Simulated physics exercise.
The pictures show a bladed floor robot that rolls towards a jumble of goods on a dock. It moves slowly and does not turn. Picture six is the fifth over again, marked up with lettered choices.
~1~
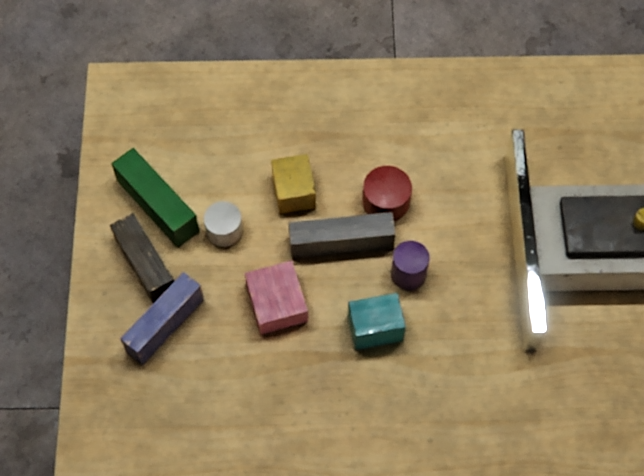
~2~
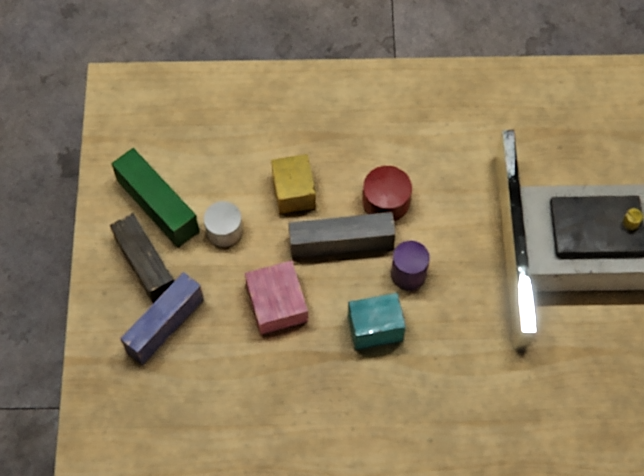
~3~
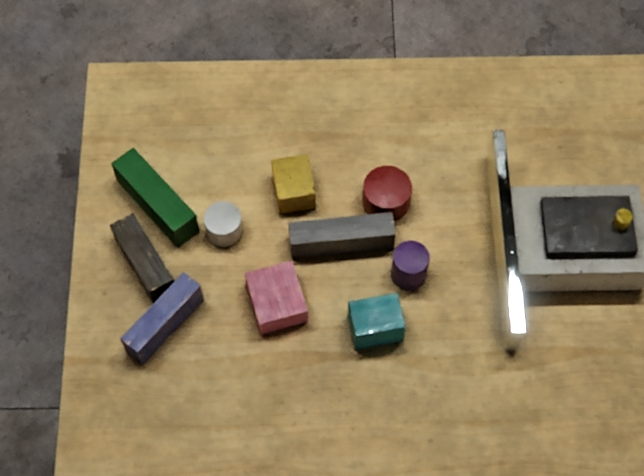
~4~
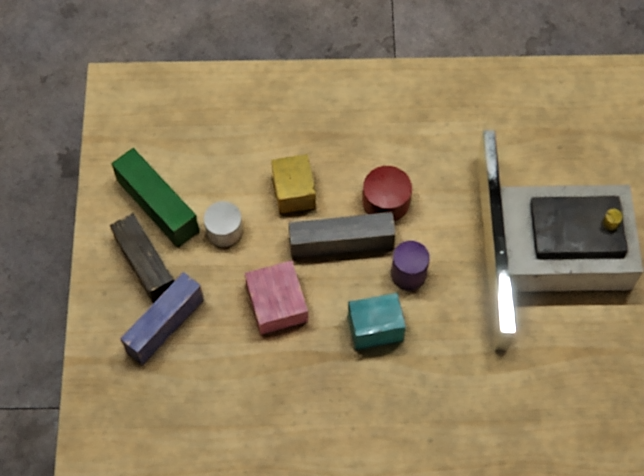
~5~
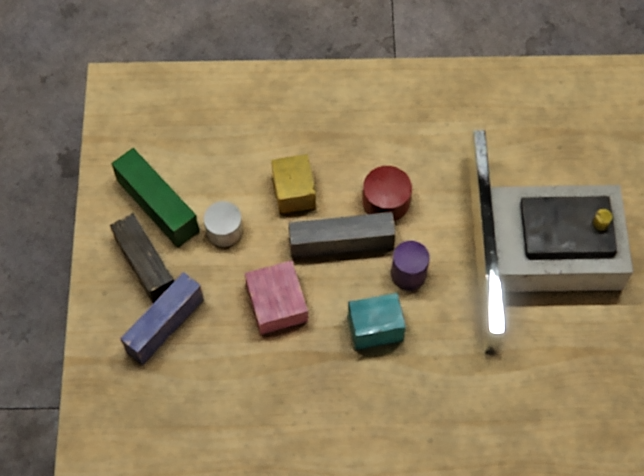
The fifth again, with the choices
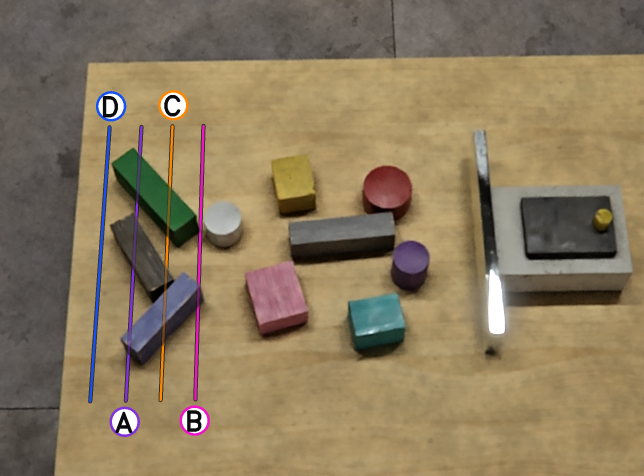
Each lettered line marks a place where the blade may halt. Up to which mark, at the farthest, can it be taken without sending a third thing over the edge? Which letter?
Stop at B.
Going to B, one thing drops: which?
The black bar goes over.
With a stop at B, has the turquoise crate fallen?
By then, no.
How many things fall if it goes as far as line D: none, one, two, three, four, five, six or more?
Six or more.
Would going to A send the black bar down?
Yes.
On the marked copy, A at (134, 256); B at (200, 255); C at (167, 255); D at (101, 257).
Following B. Soon after the start, robot (458, 227); turquoise crate (355, 320); red canister (350, 195).
Later, robot (354, 229); black bar (119, 270); green stick (127, 202).
In the end, robot (274, 230); black bar over the edge; white canister (75, 247); one fallen.
As for the rest, A drops five; C drops three; D drops seven.
